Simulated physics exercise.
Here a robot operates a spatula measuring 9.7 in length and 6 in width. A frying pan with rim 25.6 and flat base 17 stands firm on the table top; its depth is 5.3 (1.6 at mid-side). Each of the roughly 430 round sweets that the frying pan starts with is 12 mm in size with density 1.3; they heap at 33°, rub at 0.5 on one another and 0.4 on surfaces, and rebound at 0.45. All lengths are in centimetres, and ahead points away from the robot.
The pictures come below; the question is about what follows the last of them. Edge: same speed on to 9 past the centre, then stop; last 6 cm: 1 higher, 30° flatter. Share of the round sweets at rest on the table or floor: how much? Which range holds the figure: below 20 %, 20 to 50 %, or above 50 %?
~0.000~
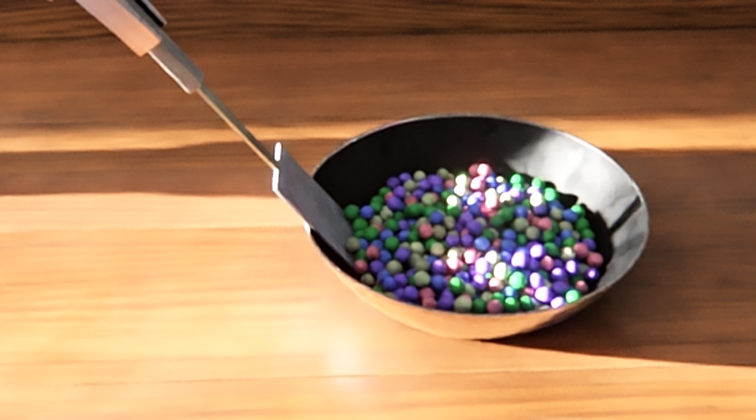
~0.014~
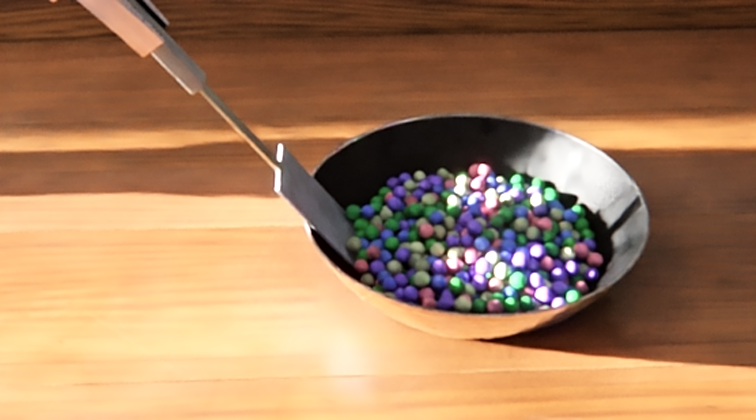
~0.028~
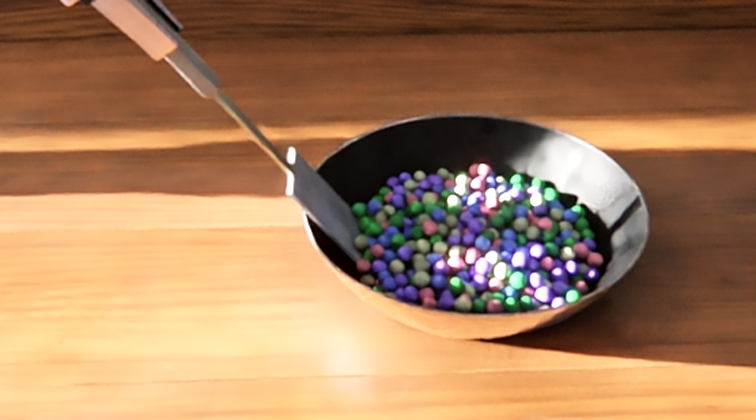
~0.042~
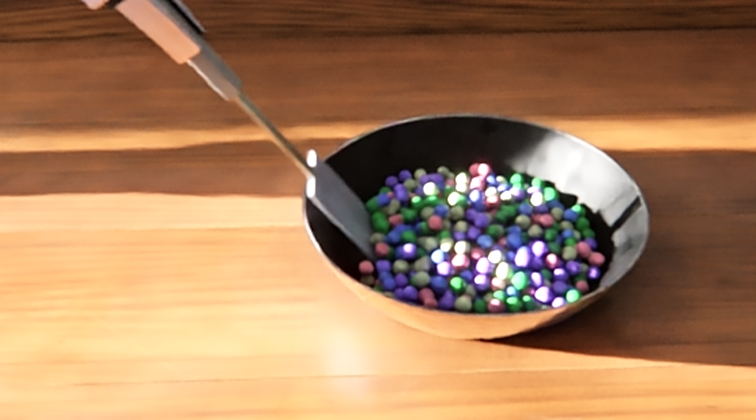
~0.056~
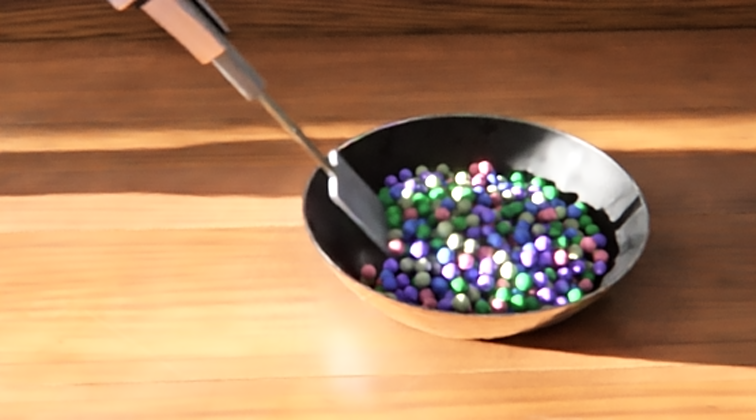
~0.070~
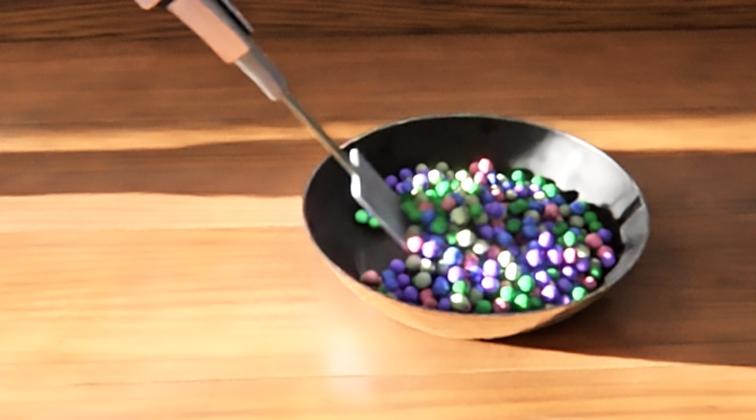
The figure lies below 20 %.
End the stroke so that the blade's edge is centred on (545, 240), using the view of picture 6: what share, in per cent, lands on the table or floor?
0 %, roughly.
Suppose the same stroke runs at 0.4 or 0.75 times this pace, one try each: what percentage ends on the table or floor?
Around 0 per cent and around 0 per cent.
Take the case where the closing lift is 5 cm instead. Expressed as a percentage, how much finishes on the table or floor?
20 per cent.
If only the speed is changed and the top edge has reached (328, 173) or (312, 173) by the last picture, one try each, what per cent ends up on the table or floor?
I'd estimate some 5 and 0 in a hundred.
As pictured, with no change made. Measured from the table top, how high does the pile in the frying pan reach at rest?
Some 6.5 cm.
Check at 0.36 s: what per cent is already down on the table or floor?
Around 10 %.
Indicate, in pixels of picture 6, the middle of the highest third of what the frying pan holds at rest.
Roughly (585, 222).
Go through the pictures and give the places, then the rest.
In the first picture, spatula top edge at (277, 166), sloping 54°; upper third of the load around (474, 236), from x 350 to 595, top at y 170; 431 in the frying pan.
In the second picture, spatula top edge at (279, 167), sloping 54°; upper third of the load around (474, 236), from x 355 to 595, top at y 170.
In the third picture, spatula top edge at (291, 170), sloping 54°; upper third of the load around (463, 235), from x 360 to 595, top at y 170.
In the fourth picture, spatula top edge at (311, 173), sloping 54°; upper third of the load around (461, 232), from x 360 to 595, top at y 170.
In the fifth picture, spatula top edge at (333, 172), sloping 54°; upper third of the load around (468, 229), from x 360 to 600, top at y 170.
In the sixth picture, spatula top edge at (355, 172), sloping 54°; upper third of the load around (475, 227), from x 360 to 610, top at y 165; 431 in the frying pan.
After 0.10 s, sloping 54°, highest piece 8 above the table; 431 in the frying pan.
After 0.14 s, sloping 45°, highest piece 9 above the table; 431 in the frying pan.
After 0.36 s, sloping 24°, highest piece 7 above the table; 387 in the frying pan, 34 on the table or floor, 10 on the blade or in flight.
After 1.41 s, sloping 24°, highest piece 6 above the table; 387 in the frying pan, 44 on the table or floor.
At rest, 387 in the frying pan, 44 on the table or floor. That is 10 % on the table or floor.
